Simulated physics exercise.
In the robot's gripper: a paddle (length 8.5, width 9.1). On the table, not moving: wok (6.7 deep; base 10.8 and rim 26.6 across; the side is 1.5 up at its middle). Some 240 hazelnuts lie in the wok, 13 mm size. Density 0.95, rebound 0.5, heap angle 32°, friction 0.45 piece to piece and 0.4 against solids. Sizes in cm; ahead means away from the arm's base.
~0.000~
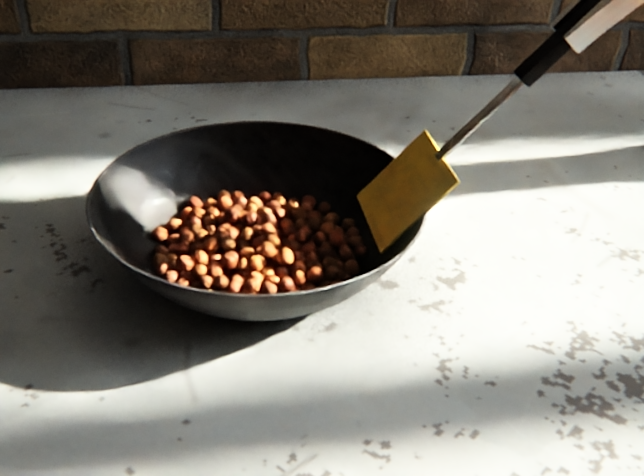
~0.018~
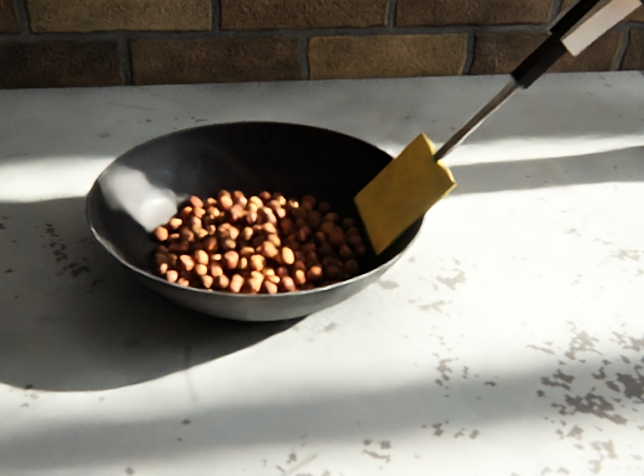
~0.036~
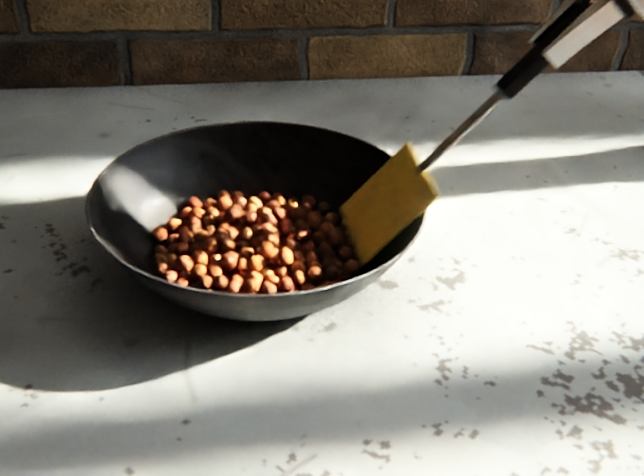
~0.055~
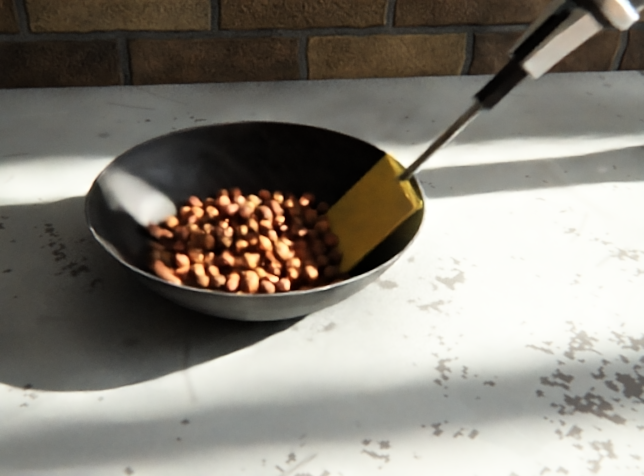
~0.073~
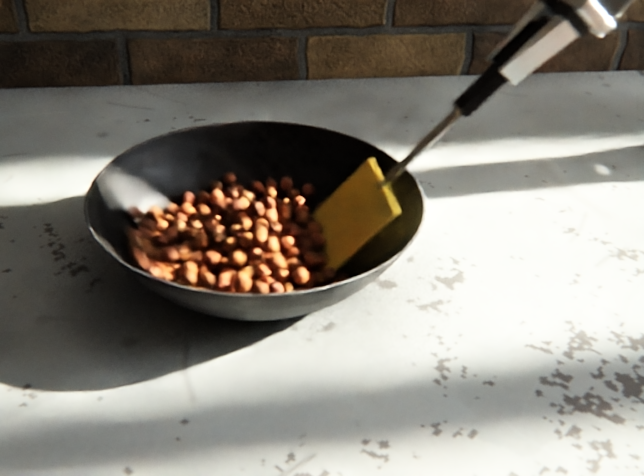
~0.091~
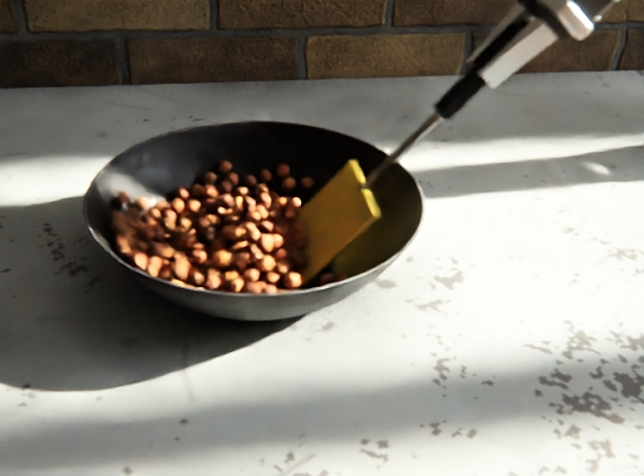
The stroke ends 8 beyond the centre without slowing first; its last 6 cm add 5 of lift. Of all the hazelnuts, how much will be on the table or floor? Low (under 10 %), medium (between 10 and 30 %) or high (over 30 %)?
A medium share, between 10 and 30 %, ends on the table or floor.
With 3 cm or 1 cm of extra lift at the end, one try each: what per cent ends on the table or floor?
Some 30 and 25 per cent.
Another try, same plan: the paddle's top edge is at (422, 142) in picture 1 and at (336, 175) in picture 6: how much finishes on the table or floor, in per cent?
Some 20 per cent.
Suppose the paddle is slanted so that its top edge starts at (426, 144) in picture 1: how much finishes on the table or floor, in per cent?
About 20 per cent.
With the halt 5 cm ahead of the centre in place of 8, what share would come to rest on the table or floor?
In that case some 5 per cent.
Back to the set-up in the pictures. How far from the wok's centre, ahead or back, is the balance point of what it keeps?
About 4.0 cm ahead.
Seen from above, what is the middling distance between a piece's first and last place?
About 6 cm.
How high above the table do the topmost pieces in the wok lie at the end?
Some 6.0 cm.
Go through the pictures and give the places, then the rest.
The paddle top edge at (442, 154), sloping 48°; upper third of the load around (258, 239), from x 160 to 360, top at y 195; 244 in the wok, in the first frame.
The paddle top edge at (438, 157), sloping 48°; upper third of the load around (258, 239), from x 160 to 360, top at y 195, in the second frame.
The paddle top edge at (423, 167), sloping 48°; upper third of the load around (259, 239), from x 160 to 360, top at y 195, in the third frame.
The paddle top edge at (403, 178), sloping 48°; upper third of the load around (255, 240), from x 150 to 350, top at y 195, in the fourth frame.
The paddle top edge at (384, 184), sloping 48°; upper third of the load around (240, 238), from x 135 to 340, top at y 180, in the fifth frame.
The paddle top edge at (365, 187), sloping 48°; upper third of the load around (212, 234), from x 115 to 345, top at y 170; 244 in the wok, in the sixth frame.
After 0.14 s, sloping 48°, highest piece 8 above the table; 244 in the wok.
After 0.18 s, sloping 48°, highest piece 8 above the table; 242 in the wok, 2 on the blade or in flight.
After 0.40 s, sloping 48°, highest piece 13 above the table; 204 in the wok, 18 on the table or floor, 22 on the blade or in flight.
After 1.45 s, sloping 48°, highest piece 6 above the table; 204 in the wok, 40 on the table or floor.
In the end, 204 in the wok, 40 on the table or floor. That is 16 % on the table or floor.
